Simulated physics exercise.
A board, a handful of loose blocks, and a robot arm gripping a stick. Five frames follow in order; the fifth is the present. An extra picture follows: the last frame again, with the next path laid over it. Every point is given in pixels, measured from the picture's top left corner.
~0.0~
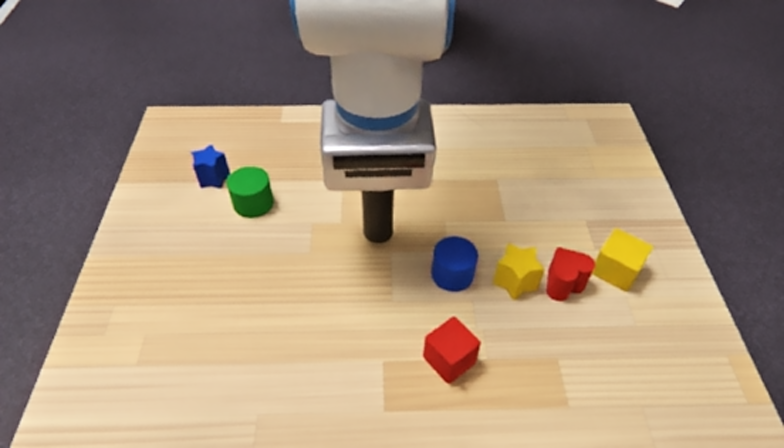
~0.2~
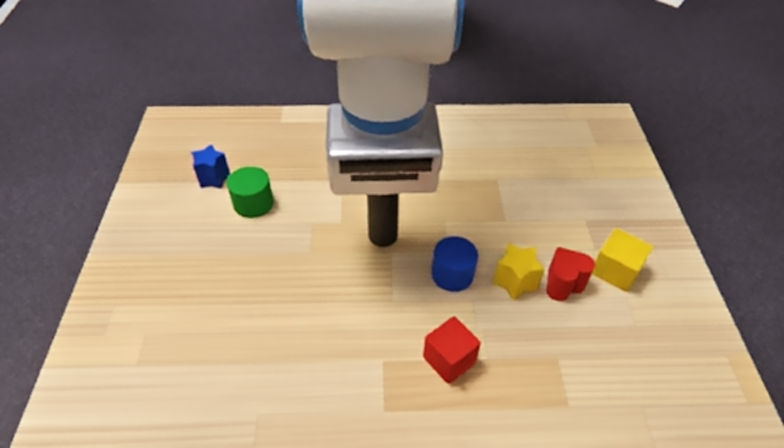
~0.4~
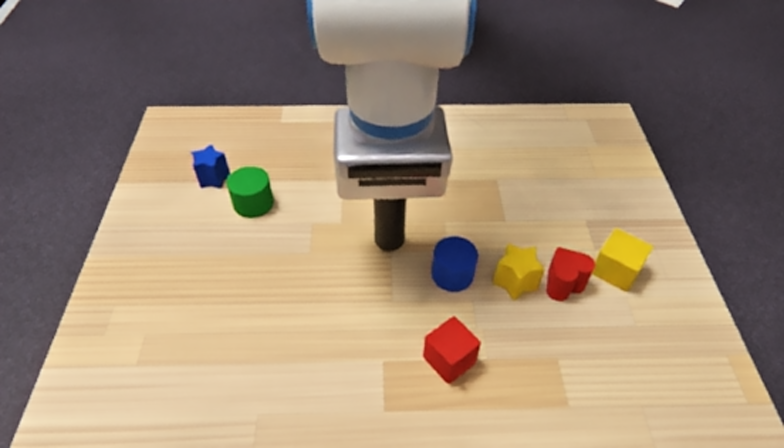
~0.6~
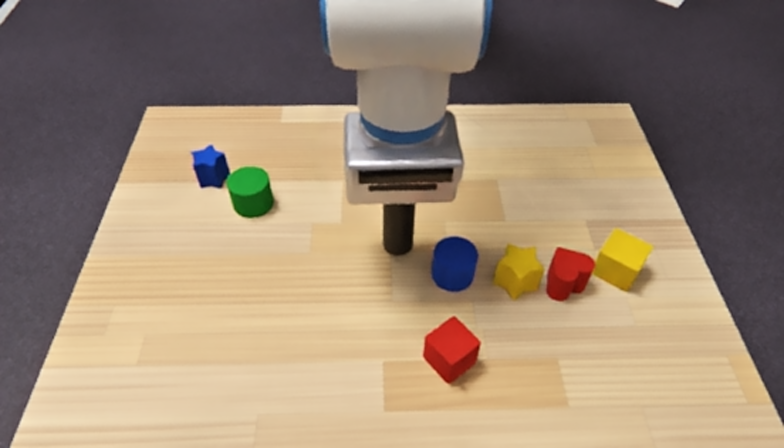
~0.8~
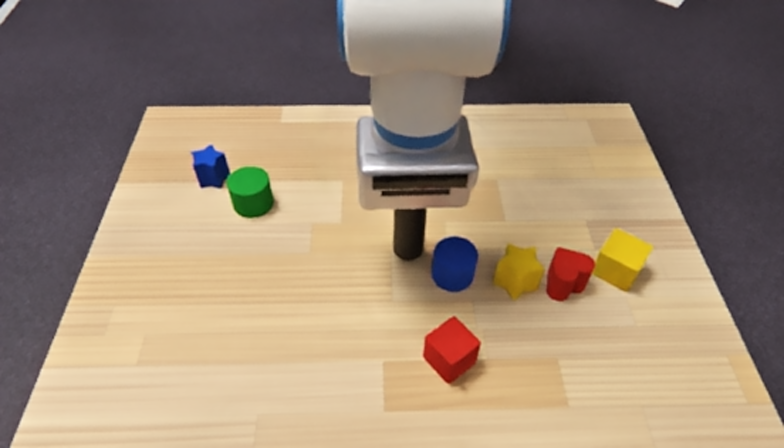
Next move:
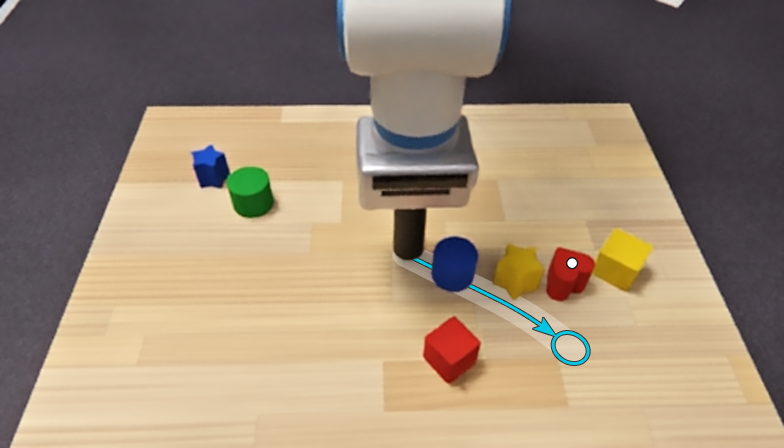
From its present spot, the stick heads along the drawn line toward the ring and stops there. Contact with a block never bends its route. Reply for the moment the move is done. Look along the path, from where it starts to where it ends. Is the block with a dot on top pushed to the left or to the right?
It shifts leftward.
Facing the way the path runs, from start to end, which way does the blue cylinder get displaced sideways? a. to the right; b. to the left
It's a.
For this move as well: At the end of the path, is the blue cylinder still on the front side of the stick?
It seems so.
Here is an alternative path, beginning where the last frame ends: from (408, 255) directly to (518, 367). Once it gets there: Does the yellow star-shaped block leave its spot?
Final answer: Yes.
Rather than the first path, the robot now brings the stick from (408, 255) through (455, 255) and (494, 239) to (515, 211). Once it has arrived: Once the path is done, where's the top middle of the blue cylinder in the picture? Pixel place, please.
Final place: (478, 261).
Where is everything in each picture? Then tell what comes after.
The first picture shows stick tip at (378, 232); block tops, blue cylinder at (456, 252); yellow star-shaped block at (522, 259); red heart block at (572, 263); yellow square block at (627, 248).
The second picture shows stick at (383, 236); blocks unchanged.
The third picture shows stick at (390, 240); blocks unchanged.
The fourth picture shows stick at (398, 244); blocks unchanged.
The fifth picture shows stick at (408, 249); blue cylinder at (456, 252); yellow star-shaped block at (522, 259); red heart block at (572, 263); yellow square block at (627, 248).
Path on the board, from (408, 255) by way of (460, 281) and (516, 309) to (571, 348); the dot is on the red heart block.
The first path, step by step. One third of the way, stick at (462, 275); blue cylinder at (501, 276); yellow star-shaped block at (536, 264), turned 50° anticlockwise.
Two thirds of the way, stick at (519, 303); blue cylinder at (555, 316); yellow star-shaped block at (560, 276), turned 90° anticlockwise; red heart block at (587, 259), turned 20° anticlockwise.
At the end, stick at (574, 342); blue cylinder at (607, 364); yellow star-shaped block at (587, 291), turned 135° anticlockwise; red heart block at (593, 259), turned 45° anticlockwise; yellow square block at (628, 245), turned 15° clockwise.
